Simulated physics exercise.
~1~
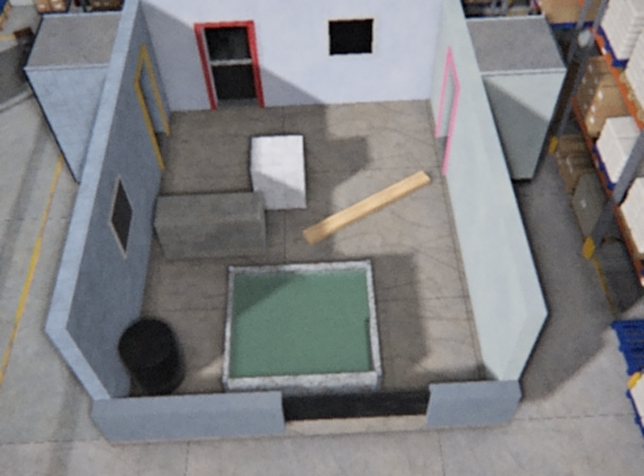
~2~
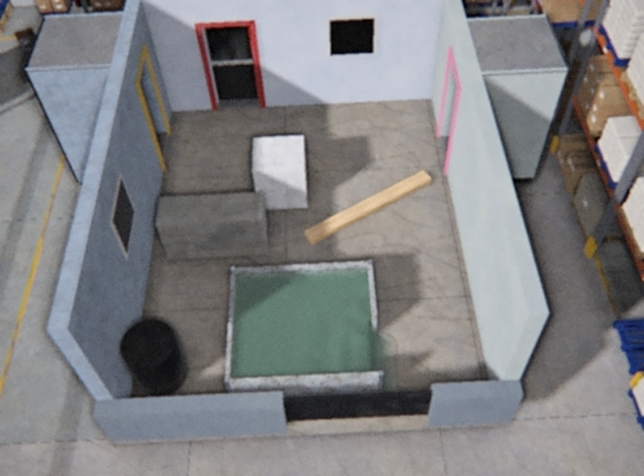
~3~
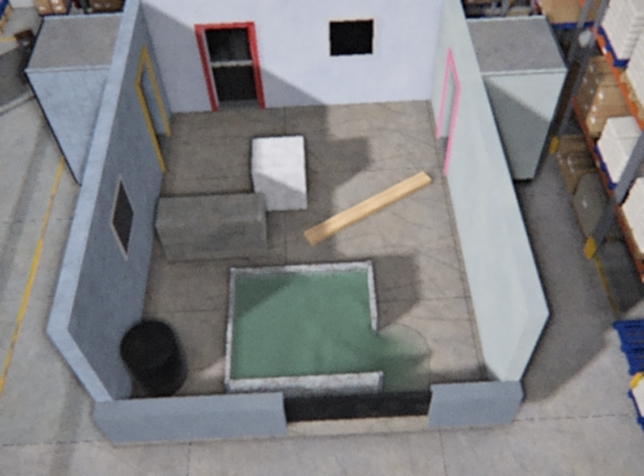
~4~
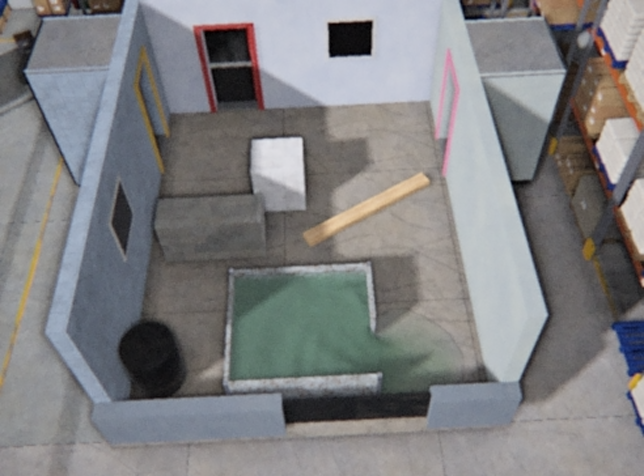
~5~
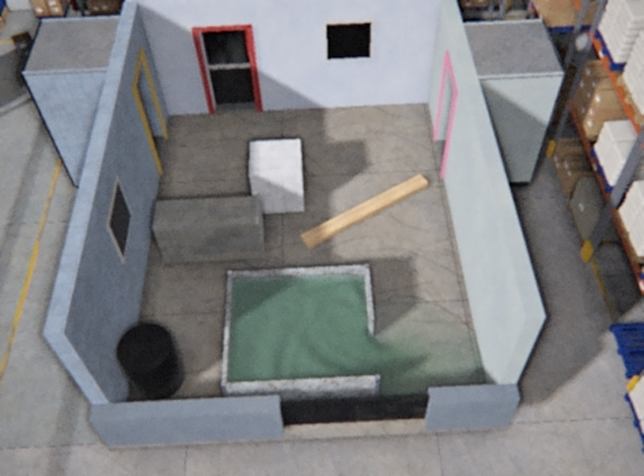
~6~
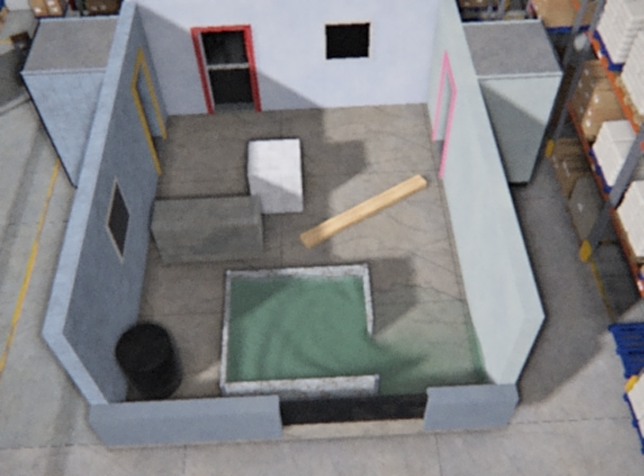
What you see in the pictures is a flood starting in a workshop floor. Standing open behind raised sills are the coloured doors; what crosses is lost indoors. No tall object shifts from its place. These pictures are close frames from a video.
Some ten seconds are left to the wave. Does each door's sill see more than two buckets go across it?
Pink door: Over two pails; red door: Two pails at most; yellow door: Two pails at most.
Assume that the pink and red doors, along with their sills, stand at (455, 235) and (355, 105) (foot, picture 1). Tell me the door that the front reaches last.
Looks like the one in yellow.
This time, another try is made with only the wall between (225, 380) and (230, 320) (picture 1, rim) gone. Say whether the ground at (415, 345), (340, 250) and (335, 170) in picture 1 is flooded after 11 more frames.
Bone-dry, bone-dry, bone-dry.
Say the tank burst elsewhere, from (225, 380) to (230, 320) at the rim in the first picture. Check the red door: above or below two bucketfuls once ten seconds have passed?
Red: Exceeds it.
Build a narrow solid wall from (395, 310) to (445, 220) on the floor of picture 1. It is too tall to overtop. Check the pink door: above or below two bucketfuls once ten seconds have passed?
Note: Pink door remains below threshold.
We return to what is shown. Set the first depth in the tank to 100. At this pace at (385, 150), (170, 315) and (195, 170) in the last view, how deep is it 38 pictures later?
Estimate: 6, 2, 0 %.
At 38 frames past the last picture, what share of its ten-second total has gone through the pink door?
Around 80 in a hundred.
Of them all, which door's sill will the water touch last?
My answer is the one in yellow.
A moment on, water covers 10 % of the floor; the pink door not reached, the red door not reached, the yellow door not reached.
Next, water covers 20 % of the floor; the pink door not reached, the red door not reached, the yellow door not reached.
Then, water covers 50 % of the floor; the pink door under two buckets in, the red door not reached, the yellow door not reached.
Later, water covers 75 % of the floor; the pink door over two buckets in, the red door wet at the sill, nothing in, the yellow door not reached.
In the end, water covers 95 % of the floor; the pink door over two buckets in, the red door under two buckets in, the yellow door wet at the sill, nothing in.
